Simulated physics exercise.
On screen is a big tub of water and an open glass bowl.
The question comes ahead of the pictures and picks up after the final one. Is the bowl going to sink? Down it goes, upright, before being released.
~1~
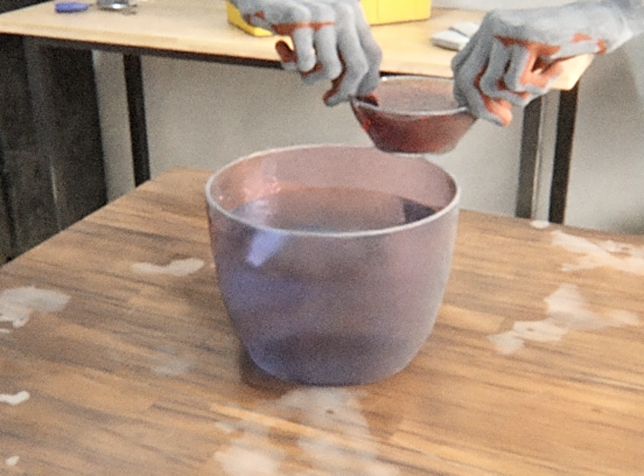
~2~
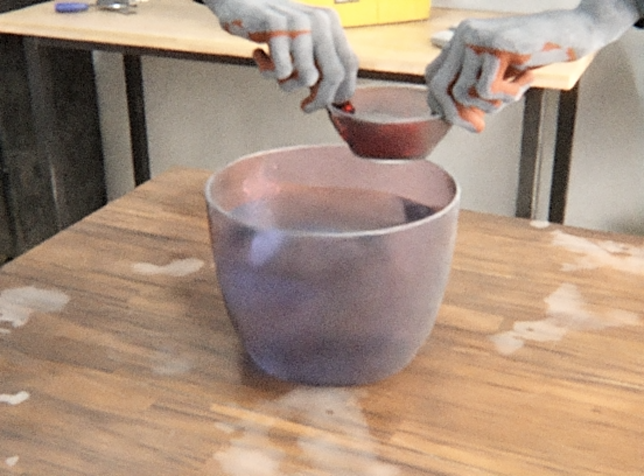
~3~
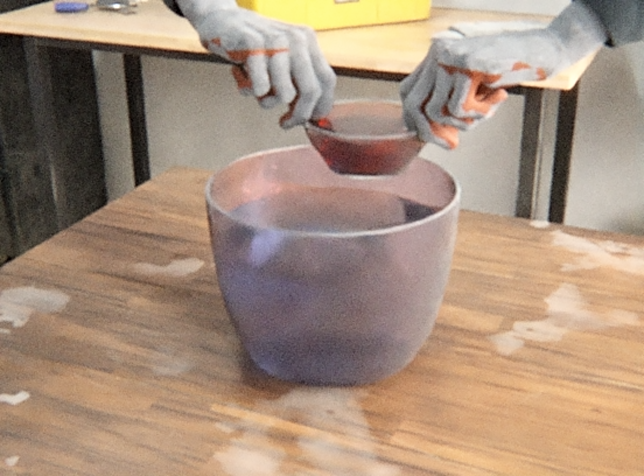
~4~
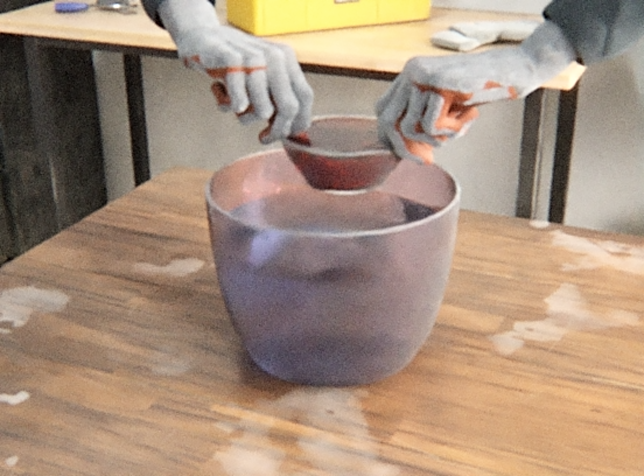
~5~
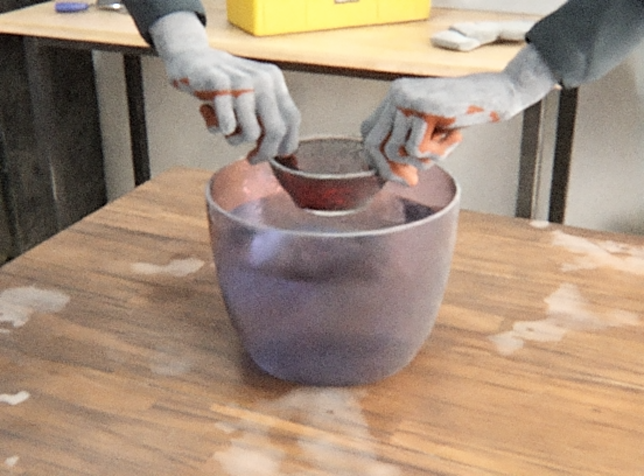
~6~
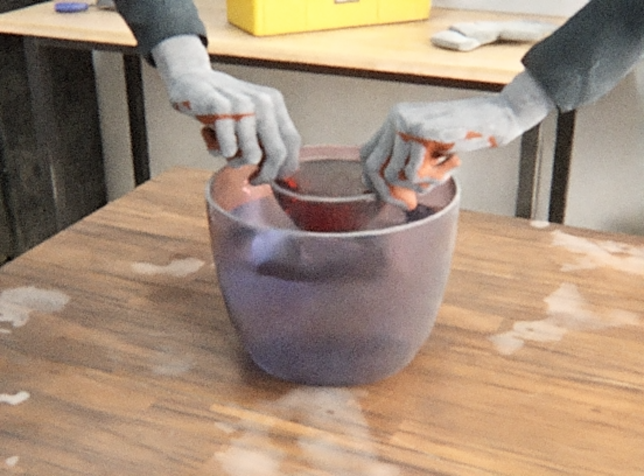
Yes, it goes down.
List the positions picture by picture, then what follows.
The first picture shows bowl (416, 116) nearly full; above the big tub.
The second picture shows bowl nearly full, surface at (392, 104); coming down.
The third picture shows bowl (368, 139) nearly full; lower.
The fourth picture shows bowl nearly full, surface at (346, 137); lower still.
The fifth picture shows bowl (332, 175) nearly full; close to the surface.
The sixth picture shows bowl nearly full, surface at (332, 180); just over the surface.
Shortly, the bowl dips into the water.
Then, water pours in over its rim.
At the finish, the bowl lies on the bottom.
